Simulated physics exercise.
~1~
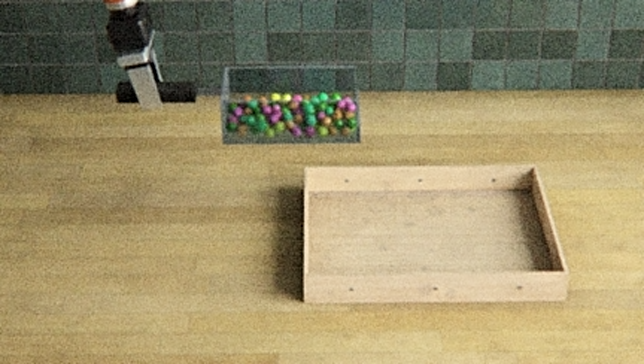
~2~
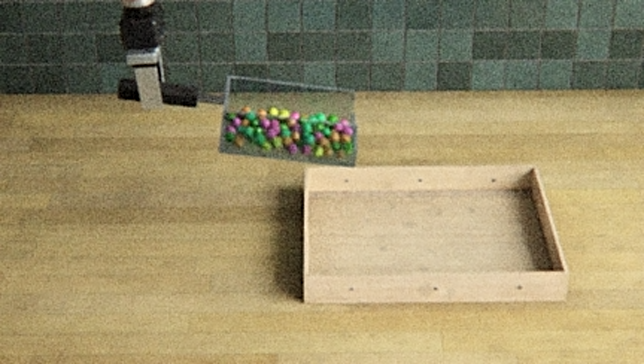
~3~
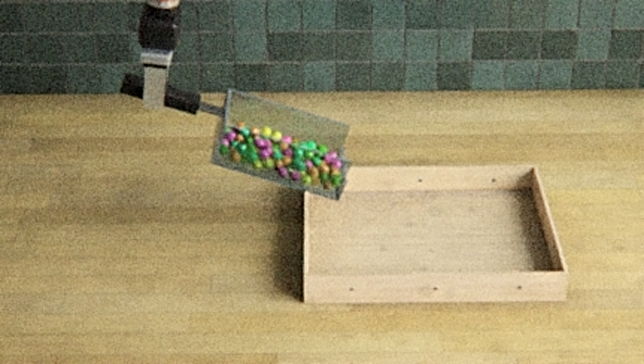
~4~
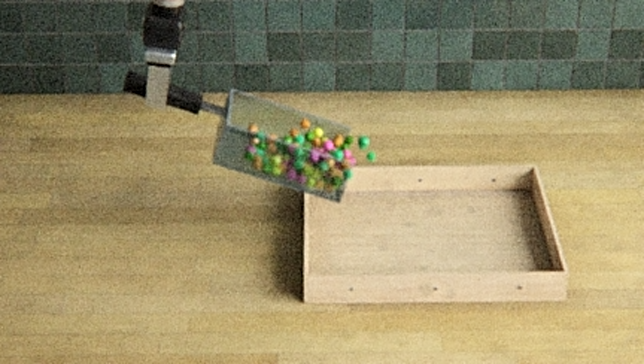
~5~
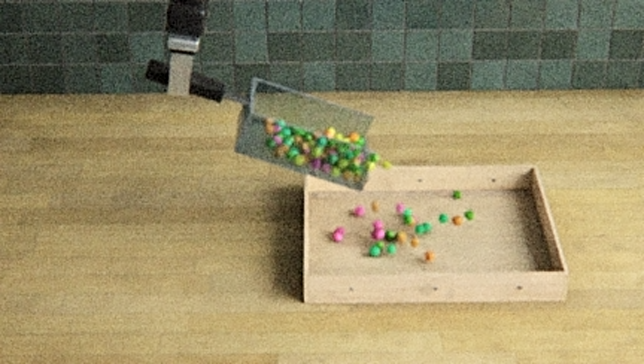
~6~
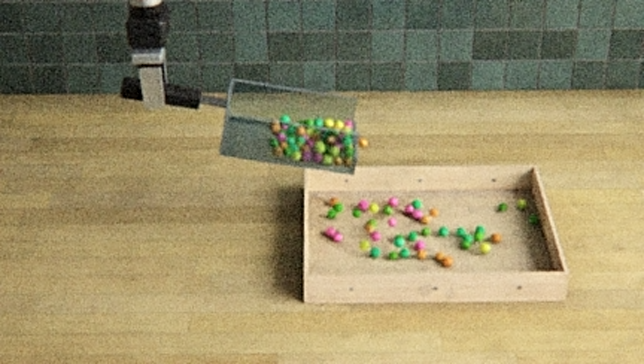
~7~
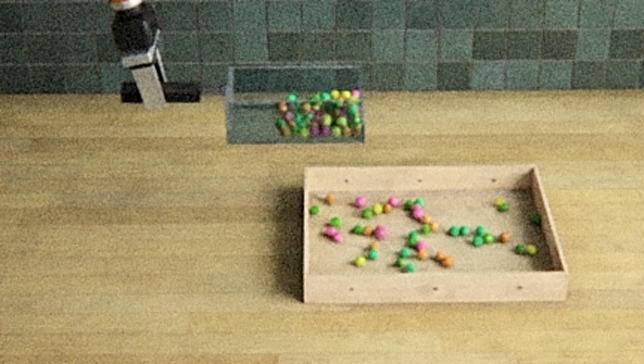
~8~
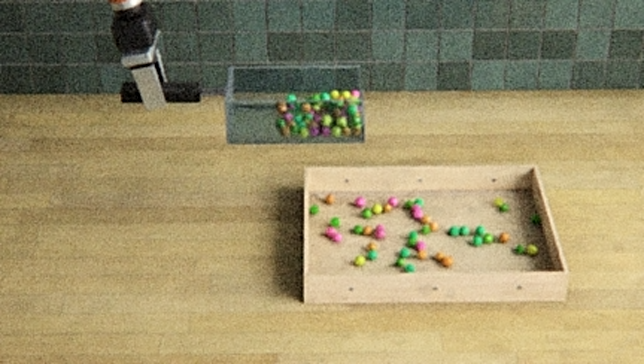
The video shows a robot arm holding a clear box of colourful round sweets above a shallow wooden tray, tilting it down to the right so some spill and scatter into the tray, then levelling it and holding still with most sweets still inside.
